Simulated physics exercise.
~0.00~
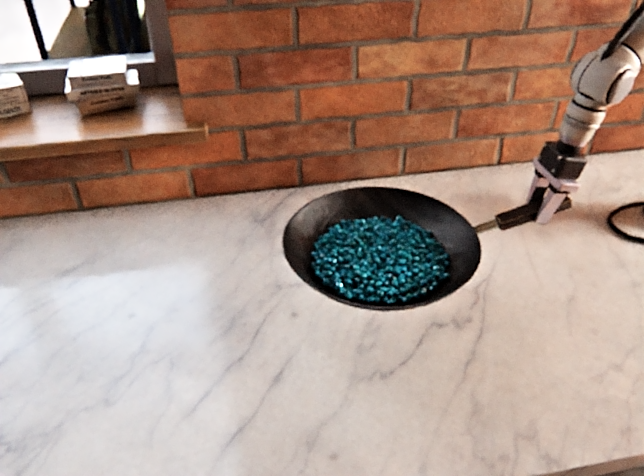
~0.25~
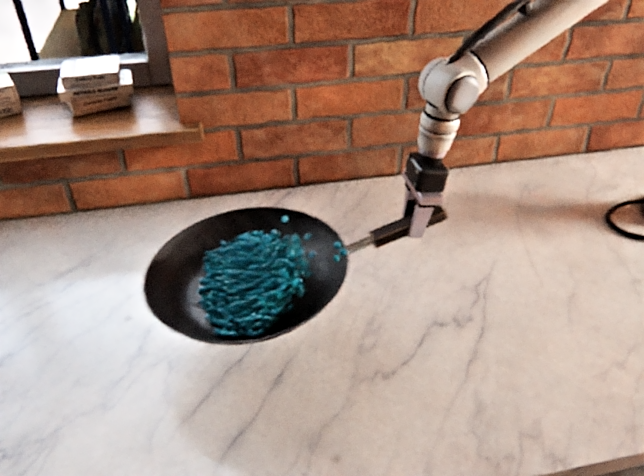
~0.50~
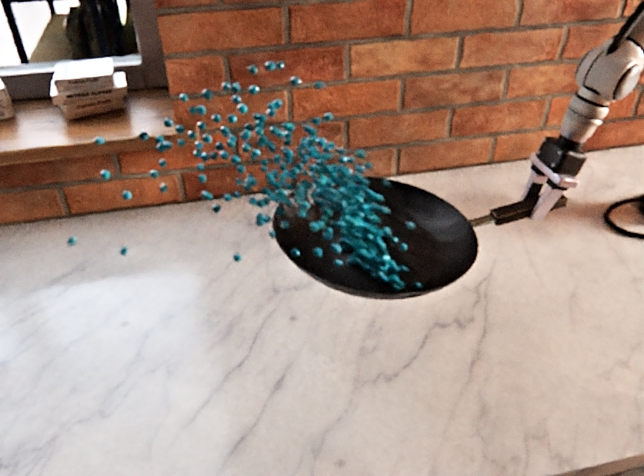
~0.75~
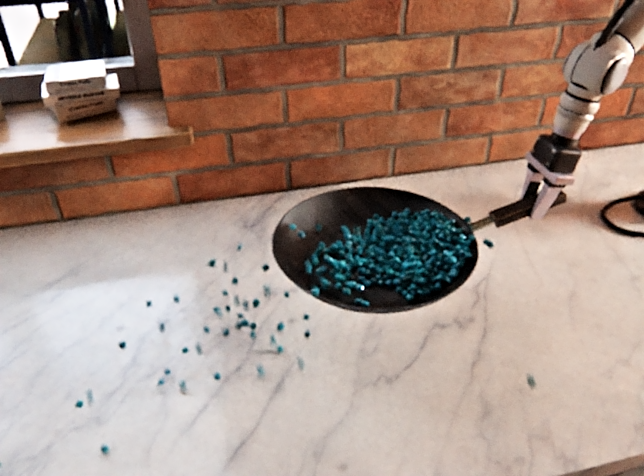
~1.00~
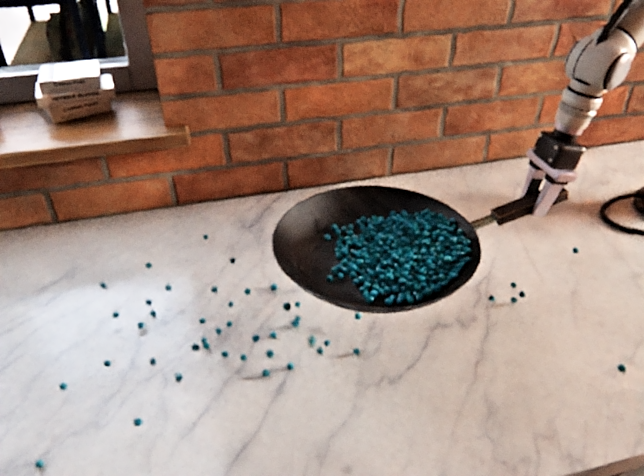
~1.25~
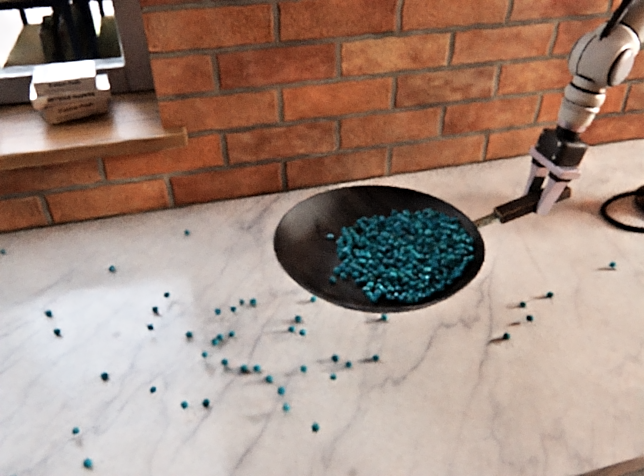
To begin with, a robot arm holds a dark frying pan full of small teal beads on a marble-patterned counter, beside a brick wall and a windowsill. The arm moves the pan to the left, and the beads bunch up inside it. It then pulls the pan back to the right, and a spray of beads flies up and out over the left rim. Many drop back into the pan, while others fall onto the counter. Finally the pan stays still, with most beads heaped inside and dozens scattered across the counter, mostly to the left.
